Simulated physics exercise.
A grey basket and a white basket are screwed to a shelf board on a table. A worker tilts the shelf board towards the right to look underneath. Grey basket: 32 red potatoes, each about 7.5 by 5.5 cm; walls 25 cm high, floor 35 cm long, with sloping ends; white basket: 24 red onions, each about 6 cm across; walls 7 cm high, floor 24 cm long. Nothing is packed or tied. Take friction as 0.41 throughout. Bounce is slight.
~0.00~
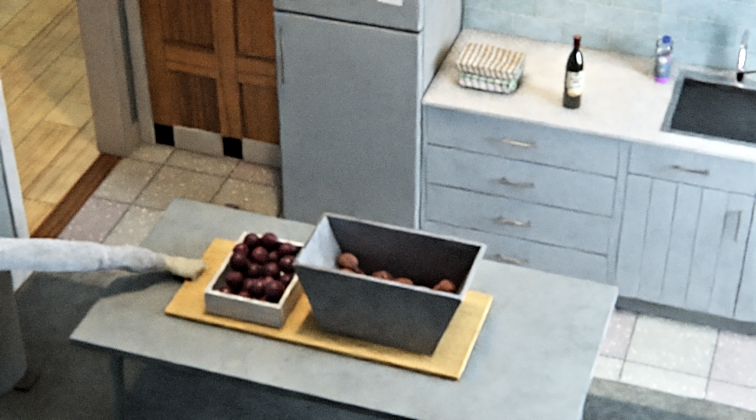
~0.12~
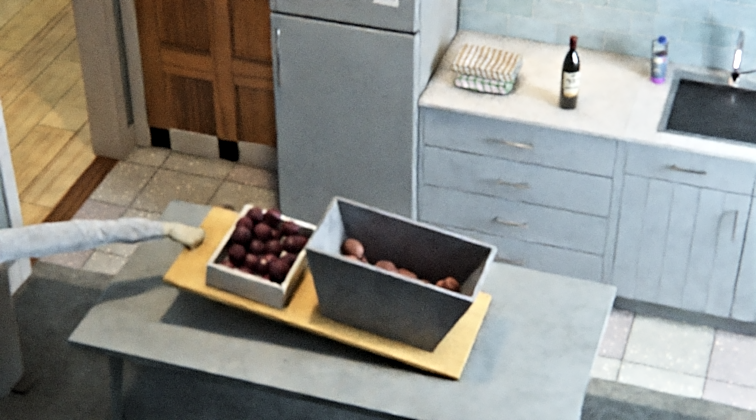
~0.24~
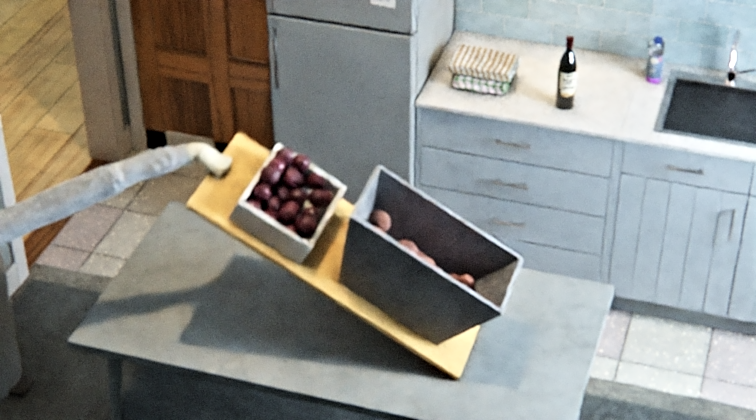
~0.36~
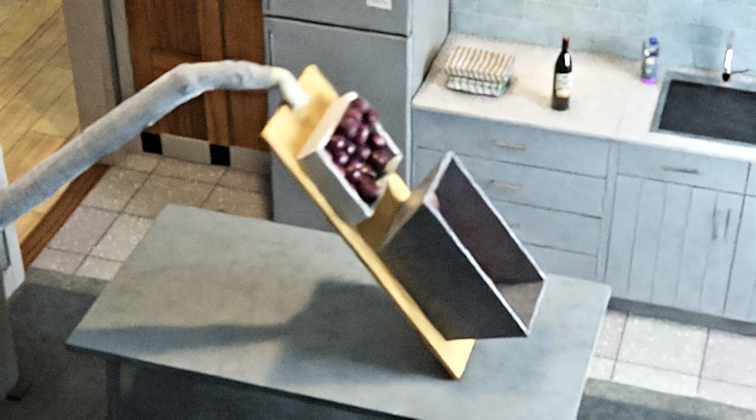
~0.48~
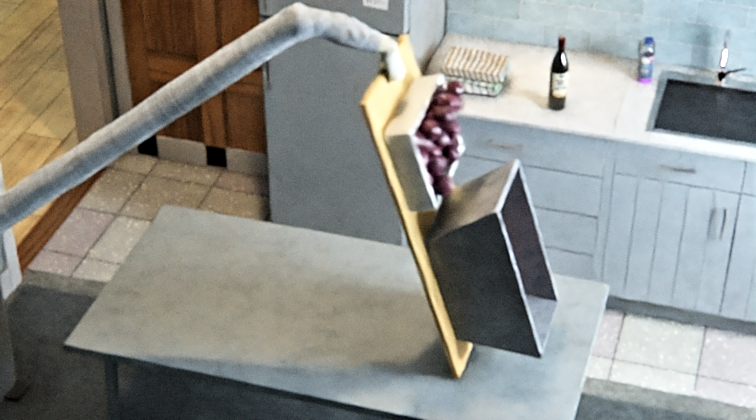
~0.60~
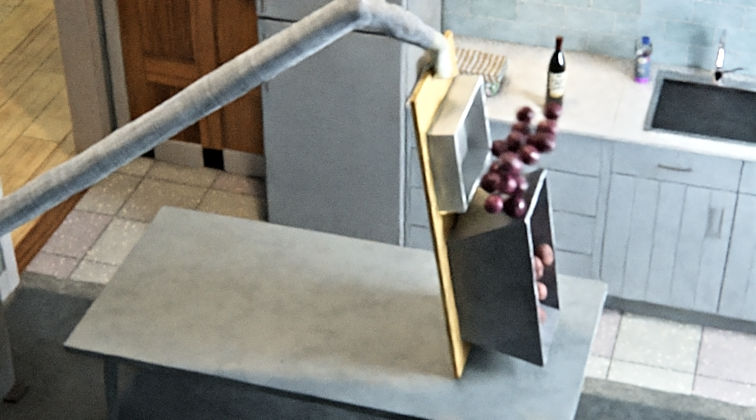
In a kitchen, an arm raising one end of a yellow board until it stands nearly upright, red onions tumbling from the white basket.
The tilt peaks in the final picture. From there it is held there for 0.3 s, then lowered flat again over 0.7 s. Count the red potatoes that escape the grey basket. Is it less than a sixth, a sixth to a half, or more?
Out of the grey basket go upwards of half of the red potatoes.
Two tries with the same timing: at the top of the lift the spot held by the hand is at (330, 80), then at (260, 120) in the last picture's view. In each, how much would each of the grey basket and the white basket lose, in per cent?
Grey basket 10 then 0, white basket 70 then 40 per cent.
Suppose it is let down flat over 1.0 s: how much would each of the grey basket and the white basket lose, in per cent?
In that case grey basket 80, white basket 100 per cent.
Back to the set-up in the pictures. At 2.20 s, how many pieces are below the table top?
Roughly 40.
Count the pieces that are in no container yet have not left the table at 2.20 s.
About 6.
After 0.86 s, tilt 81°; the grey basket is down by 18 of 32 and the white basket is down by 24 of 24.
After 1.18 s, tilt 52°; the grey basket is down by 23 of 32 and the white basket is down by 24 of 24.
After 1.62 s, tilt 0°; the grey basket is down by 25 of 32 and the white basket is down by 24 of 24.
When it is over (at 2.20 s), the grey basket is down by 25 of 32 and the white basket is down by 24 of 24. Asked share, 25 of 32, 78 per cent.
